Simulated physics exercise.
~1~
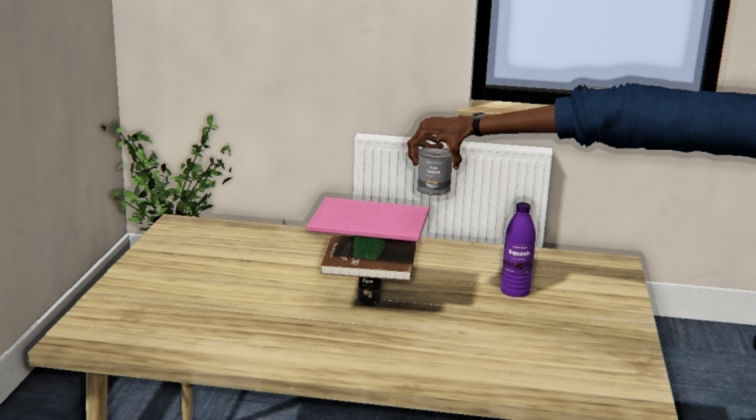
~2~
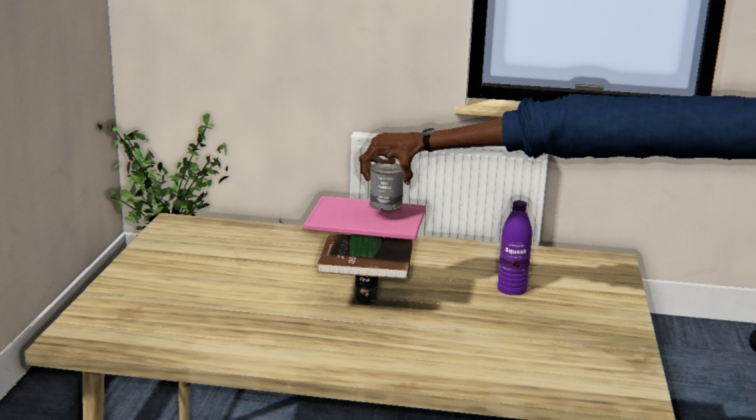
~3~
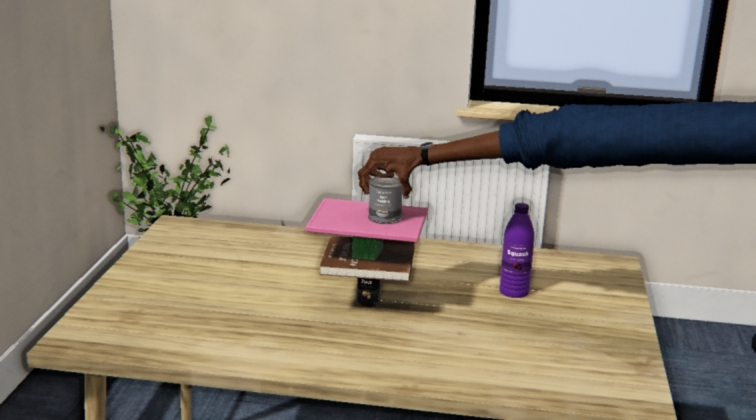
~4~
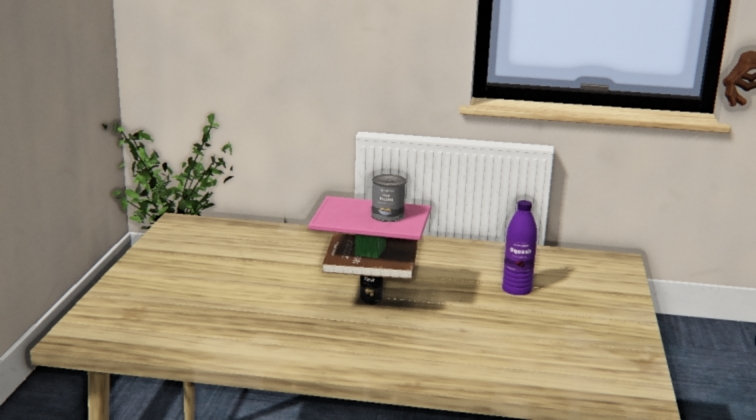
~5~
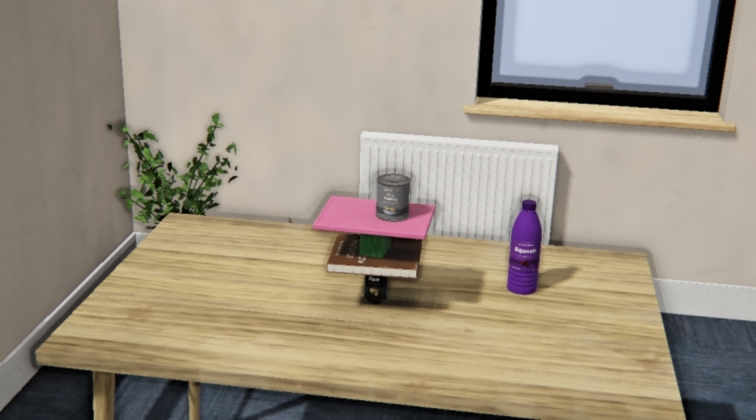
A hand in a dark blue sleeve reaches in from the right, holding a grey pot above a small stack on a light wooden table, seen from slightly above in a gently swaying view. The stack has a black can at the bottom, then a brown book, a green block and a pink tray, with a purple bottle standing to its right. Behind are a white radiator, a leafy plant and a window. The hand moves the pot left, lowers it onto the tray, then lets go and withdraws to the right. The pile stays standing, with the pot on top.
